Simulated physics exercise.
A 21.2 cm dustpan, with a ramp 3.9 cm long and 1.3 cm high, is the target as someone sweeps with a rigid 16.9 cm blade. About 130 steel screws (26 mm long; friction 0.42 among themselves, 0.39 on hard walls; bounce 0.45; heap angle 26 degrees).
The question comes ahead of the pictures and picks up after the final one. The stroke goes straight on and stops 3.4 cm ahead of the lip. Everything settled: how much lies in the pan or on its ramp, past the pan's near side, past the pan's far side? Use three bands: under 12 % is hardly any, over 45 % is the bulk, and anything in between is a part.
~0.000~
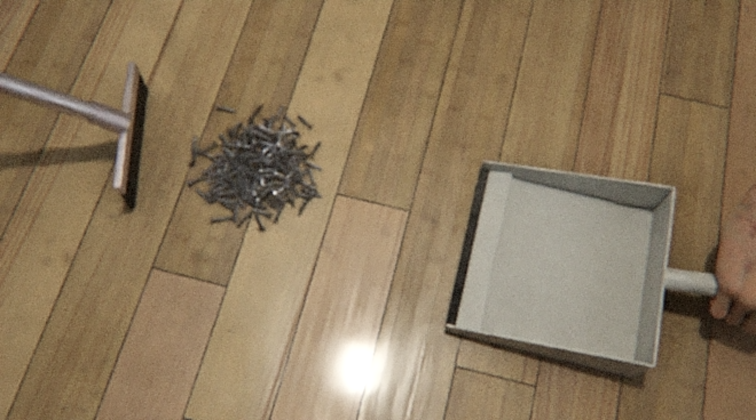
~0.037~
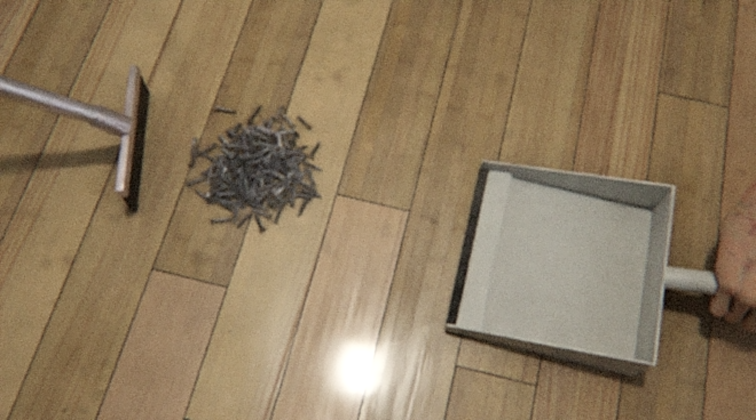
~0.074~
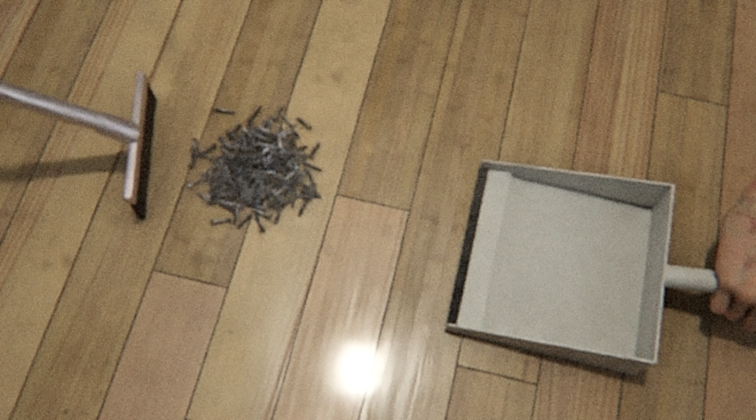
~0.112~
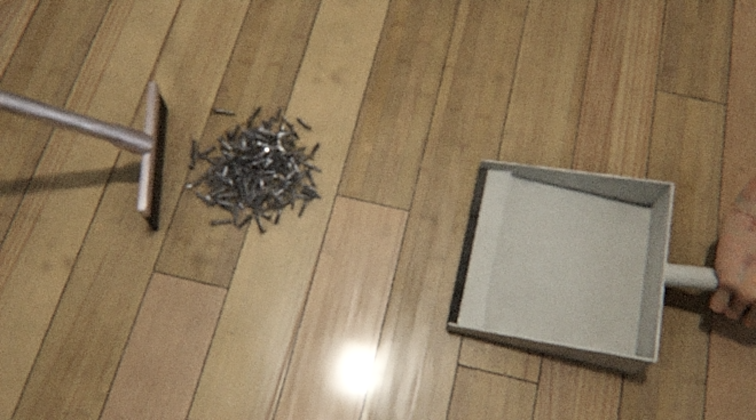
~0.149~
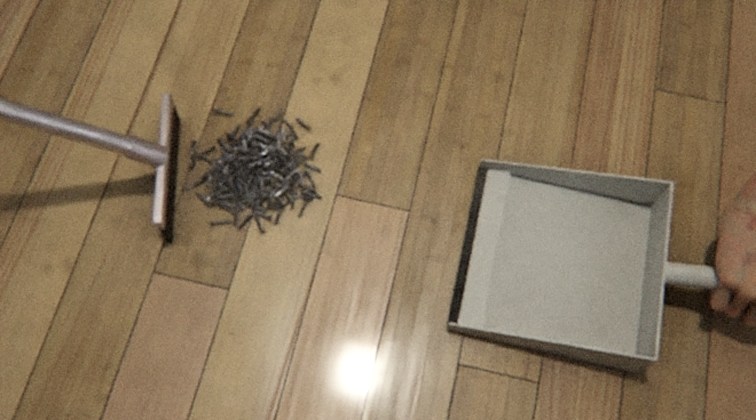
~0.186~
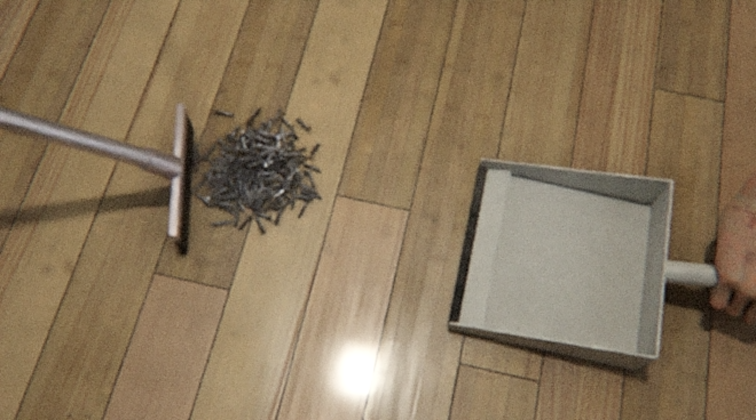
Pan: Hardly any, near side: Hardly any, far side: Hardly any.
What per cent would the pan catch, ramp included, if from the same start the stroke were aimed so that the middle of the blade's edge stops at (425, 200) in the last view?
I'd expect around 10 per cent.
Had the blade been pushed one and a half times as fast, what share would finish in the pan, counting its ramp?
I'd put it at close to 0 per cent.
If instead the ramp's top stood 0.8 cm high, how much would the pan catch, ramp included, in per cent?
I'd put it near 0 per cent, ramp counted.
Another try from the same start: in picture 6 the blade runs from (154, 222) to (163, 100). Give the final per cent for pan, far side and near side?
Pan: 0, far side: 5, near side: 5.
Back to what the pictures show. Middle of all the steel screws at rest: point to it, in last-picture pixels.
Centre at rest, approx.: (331, 181) px.
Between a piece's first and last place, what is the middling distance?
Around 6 centimetres.
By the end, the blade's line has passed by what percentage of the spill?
I'd put it near 75 in a hundred.
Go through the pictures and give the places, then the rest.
The first picture shows blade from (120, 189) to (134, 70), moved 0.0 cm, 0 of the pieces shifted so far; middle of the pieces at (259, 163); pan at (569, 272).
The second picture shows blade from (123, 192) to (136, 73), moved 0.4 cm, 0 of the pieces shifted so far; middle of the pieces at (258, 163).
The third picture shows blade from (131, 199) to (143, 80), moved 1.7 cm, 0 of the pieces shifted so far; middle of the pieces at (258, 164).
The fourth picture shows blade from (144, 211) to (155, 90), moved 3.9 cm, 0 of the pieces shifted so far; middle of the pieces at (258, 165).
The fifth picture shows blade from (159, 223) to (169, 101), moved 6.2 cm, 0 of the pieces shifted so far; middle of the pieces at (258, 165).
The sixth picture shows blade from (175, 236) to (183, 112), moved 8.5 cm, 3 of the pieces shifted so far; middle of the pieces at (258, 166); pan at (569, 267). The blade's pace is about 0.62 m/s, heading 24 degrees towards the viewer's side.
After 0.44 s, middle of the blade 20 cm from the lip; 0 % over the lip, far side 5 %, near side 0 %.
After 0.61 s, middle of the blade 11 cm from the lip; 0 % over the lip, far side 5 %, near side 0 %.
Then, at 0.90 s, middle of the blade 6 cm from the lip; 0 % over the lip, far side 5 %, near side 0 %.
In the end, at 1.2 s, pan 0 %, near side 0 %, far side 5 %, in front of the lip or behind the blade 95 %.
